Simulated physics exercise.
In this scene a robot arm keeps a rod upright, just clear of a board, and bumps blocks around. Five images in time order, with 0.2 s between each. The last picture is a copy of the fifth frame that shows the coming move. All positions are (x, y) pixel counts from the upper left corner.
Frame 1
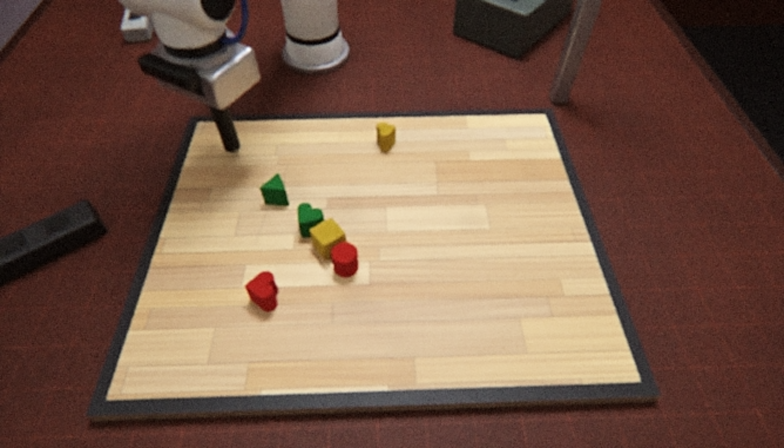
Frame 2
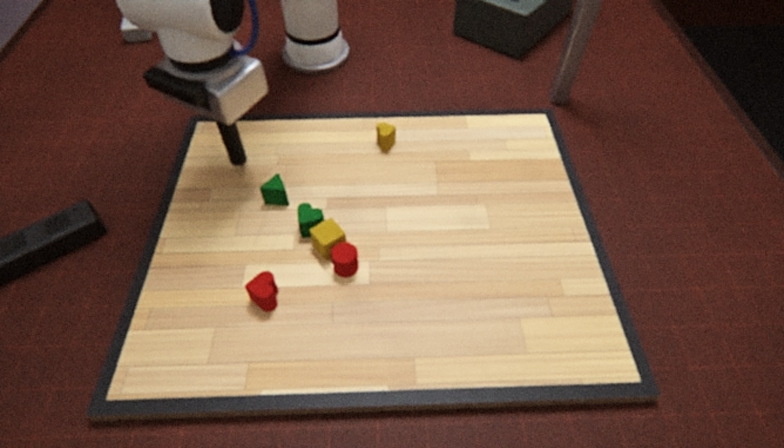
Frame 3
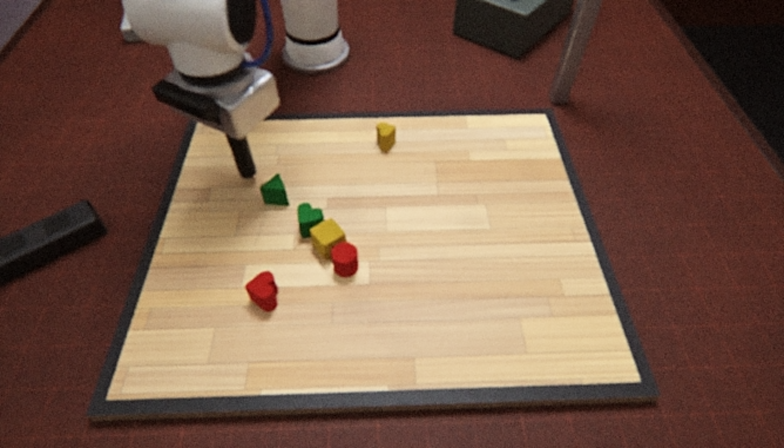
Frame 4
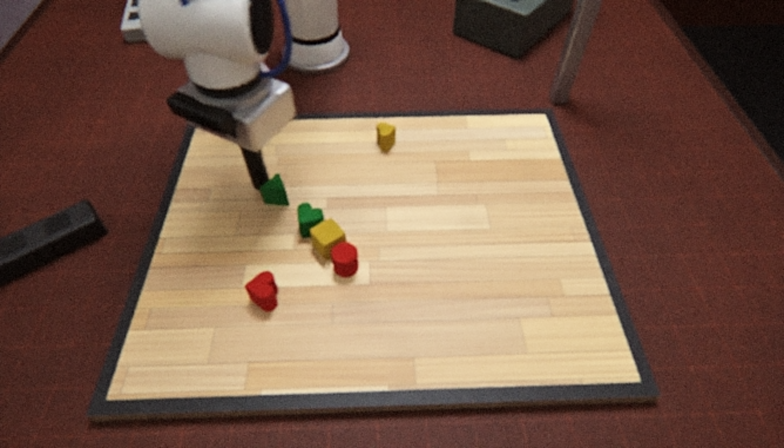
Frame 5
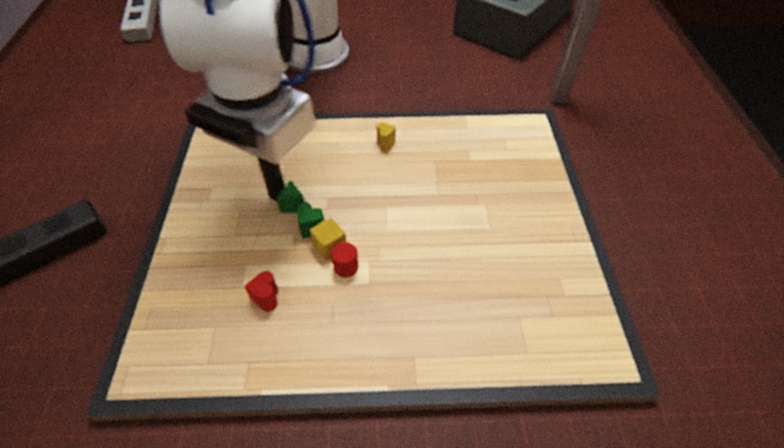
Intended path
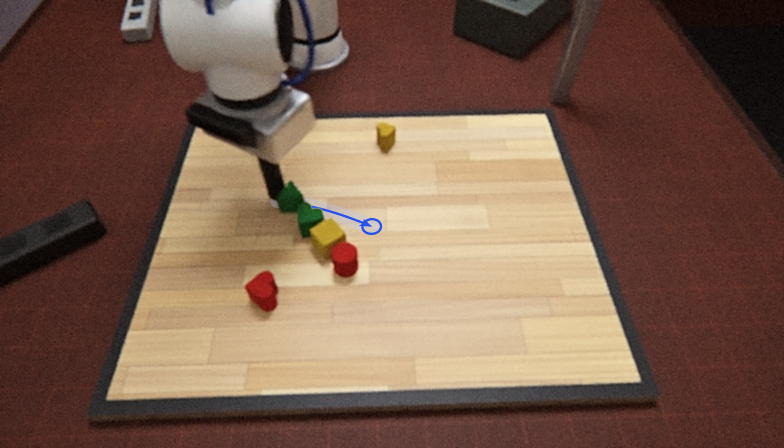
At the start, a robot arm holds a dark rod near the upper left corner of a wooden board scattered with small green, yellow and red blocks. The rod moves down and right to the green triangular block, then nudges it slightly rightward, closer to the green heart, while the other blocks stay still.
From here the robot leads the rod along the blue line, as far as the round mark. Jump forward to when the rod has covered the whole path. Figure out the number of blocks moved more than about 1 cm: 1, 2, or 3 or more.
The number will come to 1.
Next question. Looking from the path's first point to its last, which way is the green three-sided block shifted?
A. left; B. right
Answer: B.
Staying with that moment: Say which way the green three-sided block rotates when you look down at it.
From above, clockwise.
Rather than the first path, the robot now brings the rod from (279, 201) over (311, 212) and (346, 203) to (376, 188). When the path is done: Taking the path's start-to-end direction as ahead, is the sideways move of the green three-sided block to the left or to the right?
Heads right.
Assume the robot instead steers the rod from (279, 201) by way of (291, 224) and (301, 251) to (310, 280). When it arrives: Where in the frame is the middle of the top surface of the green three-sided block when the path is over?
The answer is (303, 198).
The line goes from (279, 201) over (311, 207) and (342, 215) to (372, 226).
On the path given first. One third of the way, rod at (310, 200); green three-sided block at (321, 199), turned 25° clockwise.
Two thirds of the way, rod at (341, 209); green three-sided block at (350, 211), turned 45° clockwise.
At the end, rod at (371, 220); green three-sided block at (367, 225), turned 80° clockwise; green heart unmoved.
